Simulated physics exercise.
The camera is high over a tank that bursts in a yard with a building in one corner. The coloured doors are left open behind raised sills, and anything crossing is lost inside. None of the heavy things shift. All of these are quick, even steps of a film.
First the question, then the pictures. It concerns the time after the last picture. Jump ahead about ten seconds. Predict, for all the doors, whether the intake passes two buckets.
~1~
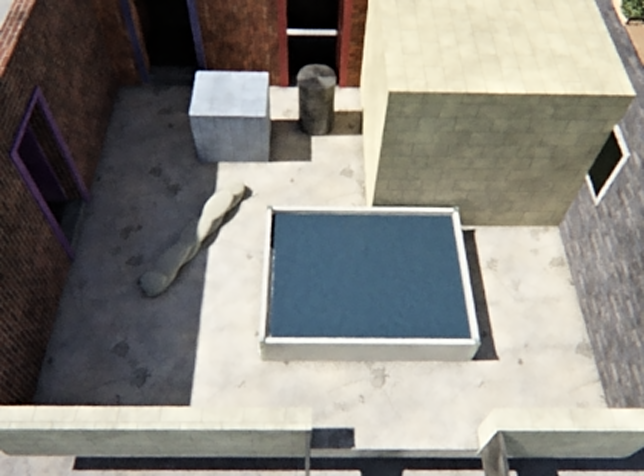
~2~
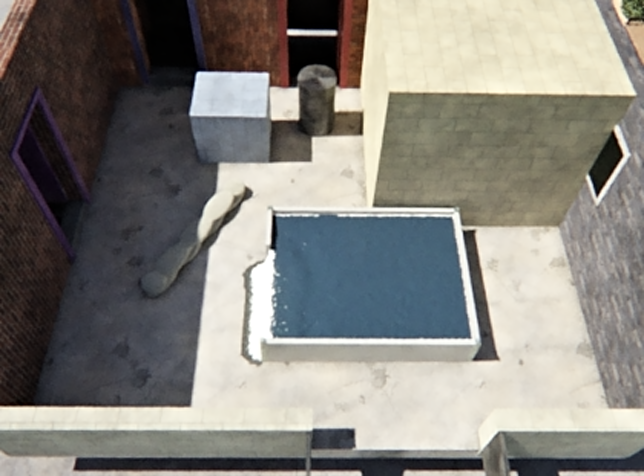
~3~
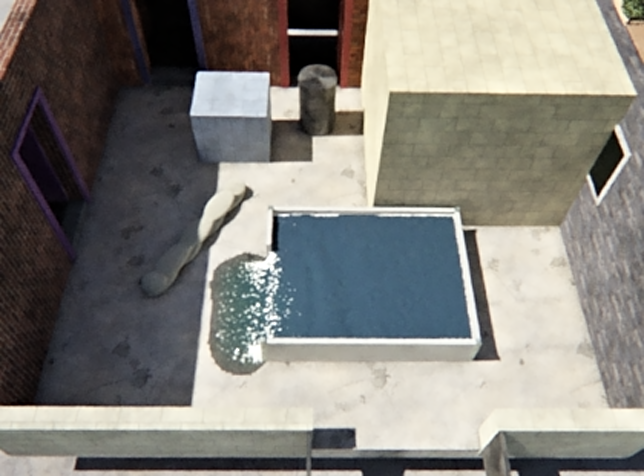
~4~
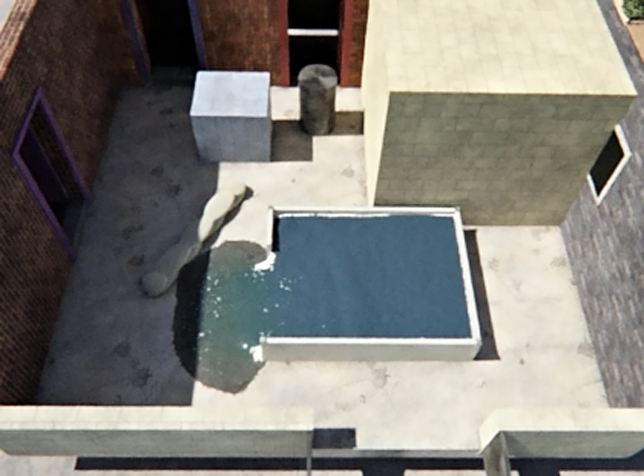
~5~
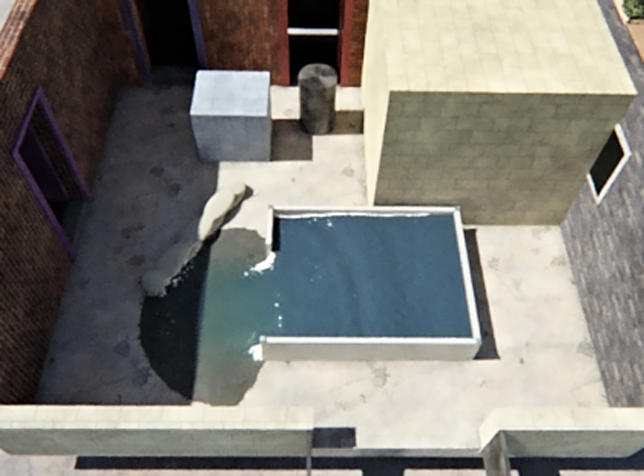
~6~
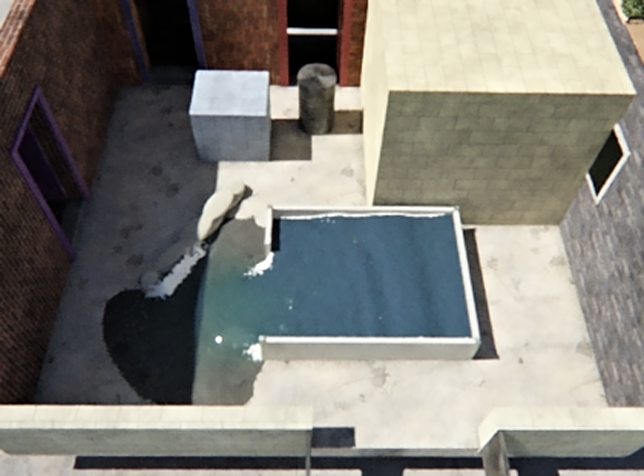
In the end red door: Over two pails; purple door: Two pails at most; blue door: Two pails at most.
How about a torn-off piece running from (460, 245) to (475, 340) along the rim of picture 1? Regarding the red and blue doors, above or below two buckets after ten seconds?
Door by door - red does not exceed it; blue does not exceed it.
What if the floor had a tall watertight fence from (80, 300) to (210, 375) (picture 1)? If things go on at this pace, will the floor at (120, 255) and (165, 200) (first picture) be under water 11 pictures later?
Going in the order asked: Inundated, parched.
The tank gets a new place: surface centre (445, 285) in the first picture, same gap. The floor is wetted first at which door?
That's the purple door.
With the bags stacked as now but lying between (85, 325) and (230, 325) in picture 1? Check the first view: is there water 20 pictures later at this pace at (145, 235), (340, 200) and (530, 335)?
Submerged, spared, spared.
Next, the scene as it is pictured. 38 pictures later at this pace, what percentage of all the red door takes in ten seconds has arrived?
Around 0 percent.
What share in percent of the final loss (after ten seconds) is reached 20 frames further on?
Close to 0 per cent.
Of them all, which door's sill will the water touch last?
The door marked red.
A moment on, water covers 20 % of the floor; the red door not reached, the purple door not reached, the blue door not reached.
Next, water covers 30 % of the floor; the red door not reached, the purple door wet at the sill, nothing in, the blue door not reached.
Then, water covers 45 % of the floor; the red door not reached, the purple door wet at the sill, nothing in, the blue door not reached.
Later, water covers 80 % of the floor; the red door wet at the sill, nothing in, the purple door wet at the sill, nothing in, the blue door wet at the sill, nothing in.
In the end, water covers 95 % of the floor; the red door over two buckets in, the purple door wet at the sill, nothing in, the blue door wet at the sill, nothing in.
